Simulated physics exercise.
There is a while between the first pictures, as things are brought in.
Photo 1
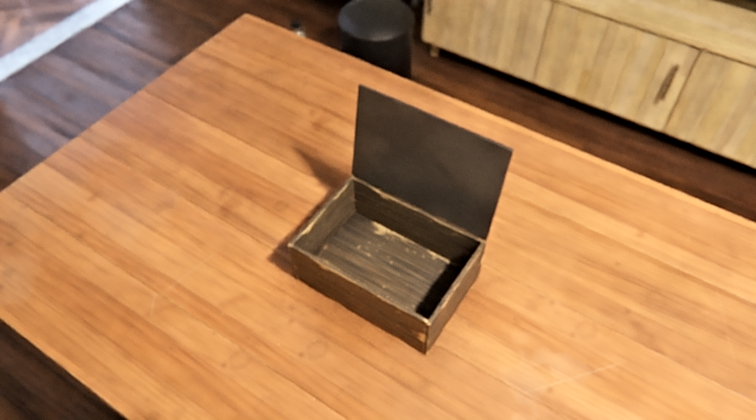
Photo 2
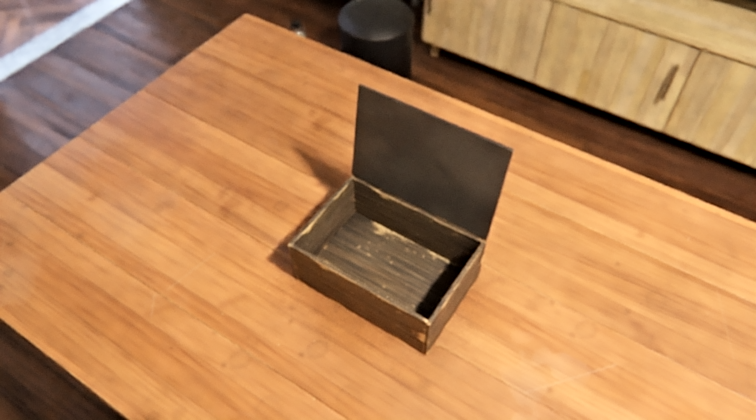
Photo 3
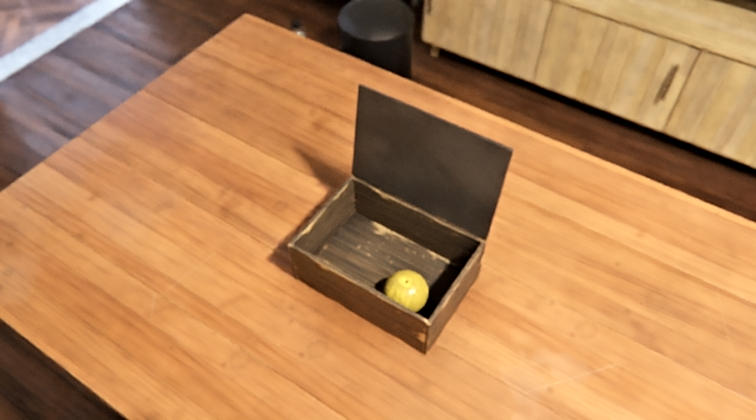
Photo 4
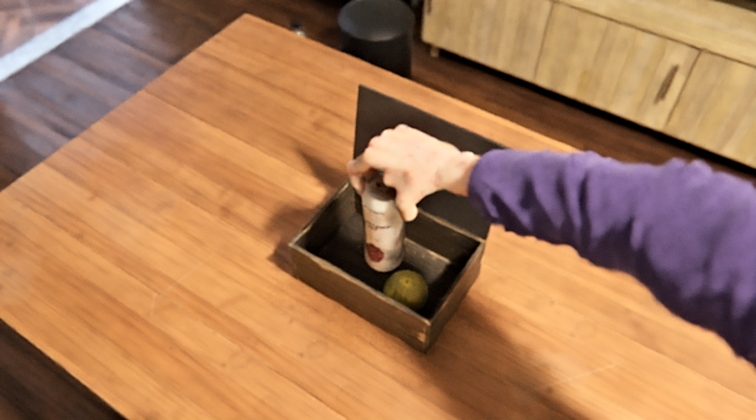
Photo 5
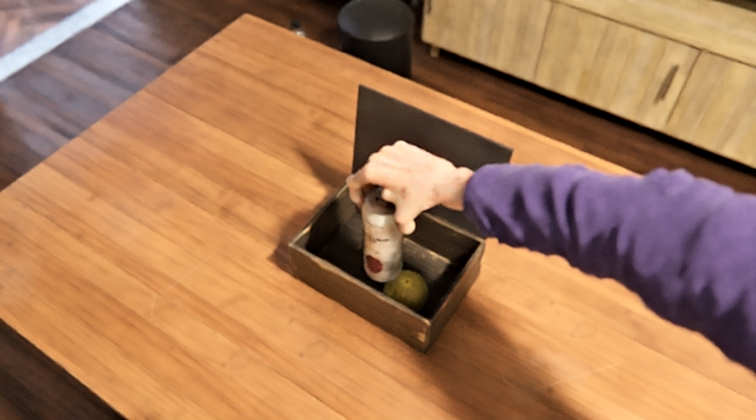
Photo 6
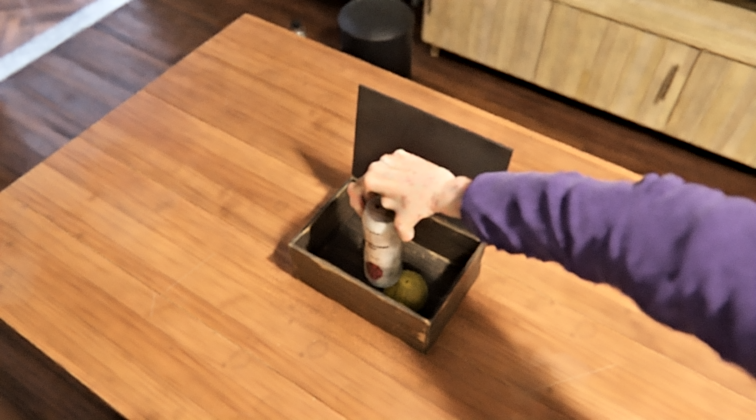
On a wooden table, a yellow-green ball appears in an open dark box, then a purple-sleeved hand lowers a white can beside it.
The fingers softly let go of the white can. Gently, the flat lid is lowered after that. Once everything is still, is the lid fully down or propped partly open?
I expect the lid to fit.
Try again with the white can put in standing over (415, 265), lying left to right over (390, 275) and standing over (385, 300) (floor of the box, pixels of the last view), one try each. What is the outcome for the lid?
At first it fails to shut, the second time it manages to shut, and the third time it manages to shut.
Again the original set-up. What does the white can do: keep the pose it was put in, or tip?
By the end it has leaned over.
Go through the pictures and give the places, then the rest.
In the first frame, the last thing is not in view yet.
In the second frame, the last thing is not in view yet.
In the third frame, the last thing is not in view yet.
In the fourth frame, on its way; white can (384, 226).
In the fifth frame, on its way; white can (383, 238).
In the sixth frame, in place under the hand; white can (383, 245).
Then, 0.40 s later than the last frame, white can on its side near (362, 246); yellow apple moved a little.
Then, 1.00 s later than the last frame, lid starting down; white can on its side near (381, 240); yellow apple moved a little.
Then, 1.60 s later than the last frame, lid 57° above the rim; white can on its side near (379, 242); yellow apple moved a little.
Then, 2.00 s later than the last frame, lid 17° above the rim; white can on its side near (379, 242); yellow apple moved a little.
When it is over, lid shut; lying over in the box, white can; yellow apple as before. End places, in pixels of the last picture, white can near (379, 242).
